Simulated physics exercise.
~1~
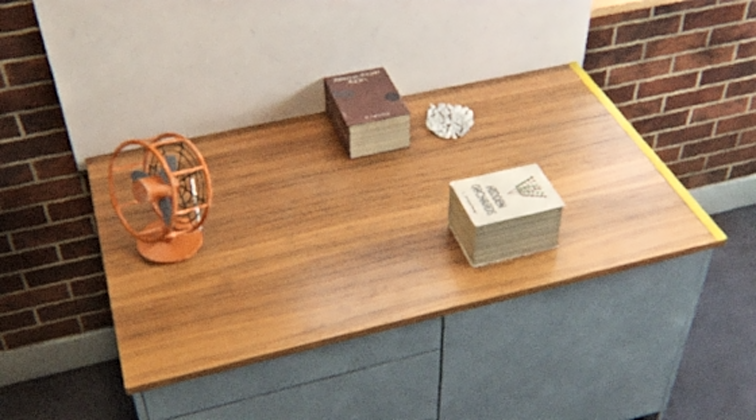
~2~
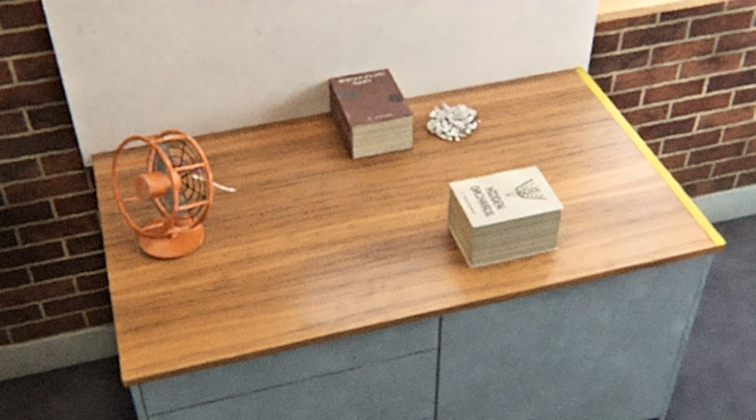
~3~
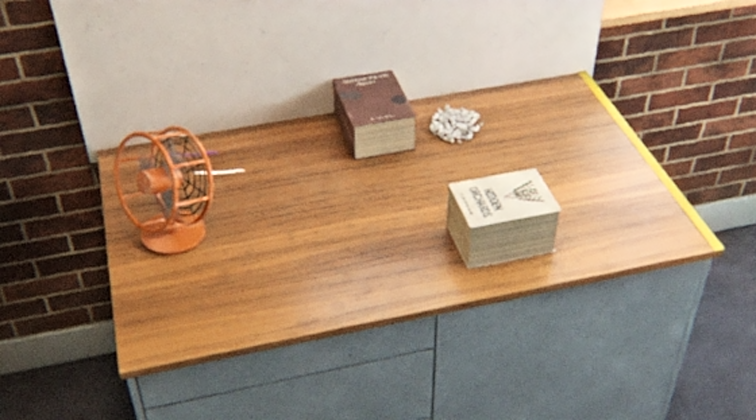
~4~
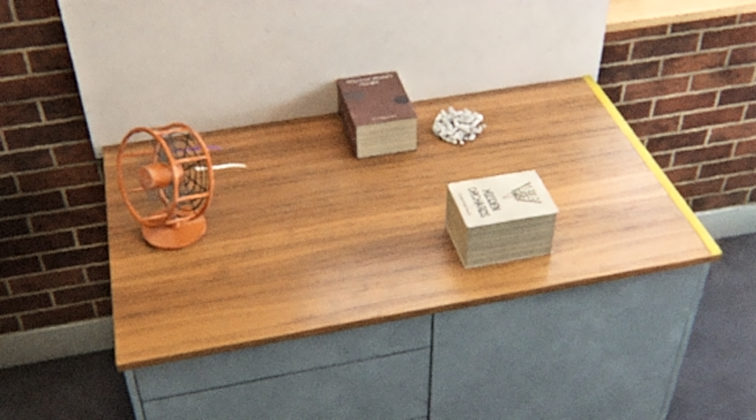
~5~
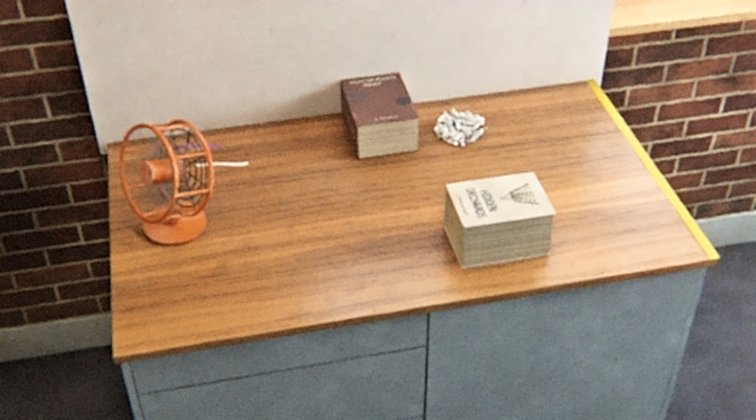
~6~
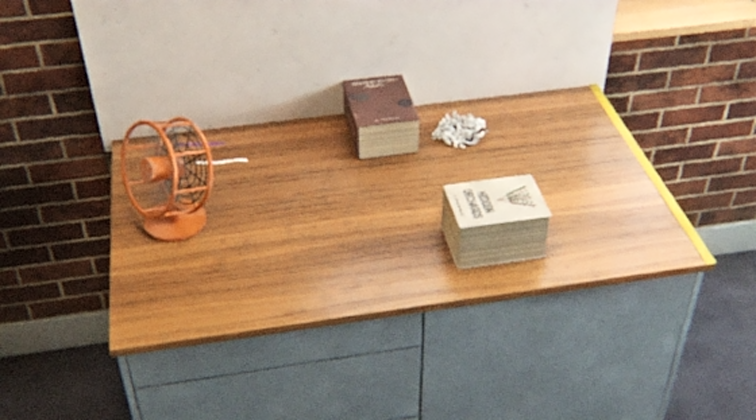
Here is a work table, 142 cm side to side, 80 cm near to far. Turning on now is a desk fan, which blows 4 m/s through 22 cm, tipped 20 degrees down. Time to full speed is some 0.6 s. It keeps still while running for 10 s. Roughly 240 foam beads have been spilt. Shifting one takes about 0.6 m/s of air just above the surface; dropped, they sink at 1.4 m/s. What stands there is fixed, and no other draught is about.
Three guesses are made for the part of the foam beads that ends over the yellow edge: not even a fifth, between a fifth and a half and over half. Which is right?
Of the foam beads, above half end over the yellow edge.
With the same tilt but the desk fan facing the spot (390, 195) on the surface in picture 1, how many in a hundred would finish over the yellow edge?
That would come out around 100 in a hundred.
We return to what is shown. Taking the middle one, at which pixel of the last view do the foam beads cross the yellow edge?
Roughly at pixel (620, 119).
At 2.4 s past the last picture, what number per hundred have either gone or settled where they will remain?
Near 70 %.
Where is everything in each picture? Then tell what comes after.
In the first frame, the middle of the foam beads is near (448, 121), none has stirred yet and the mouth of the desk fan is at (159, 187).
In the second frame, the middle of the foam beads is near (451, 121), none has stirred yet and the yellow edge is centred on (646, 146).
In the third frame, the middle of the foam beads is near (454, 123), none has stirred yet, the top of a book is at (374, 97) and the top of a book is at (504, 197).
In the fourth frame, the middle of the foam beads is near (457, 124) and none has stirred yet.
In the fifth frame, the middle of the foam beads is near (459, 126) and none has stirred yet.
In the sixth frame, the middle of the foam beads is near (460, 129) and none has stirred yet.
Then, 1.2 s after the last picture, 96 % are on the move or not yet settled, 6 % are over the yellow edge; the middle of those still in play is near (440, 141).
Then, 2.4 s after the last picture, 28 % are on the move or not yet settled, 82 % are over the yellow edge; the middle of those still in play is near (518, 133).
Then, 4.7 s after the last picture, 0 % are on the move or not yet settled, 100 % are over the yellow edge.
Then, 9.2 s after the last picture, at the end, 100 % are over the yellow edge.
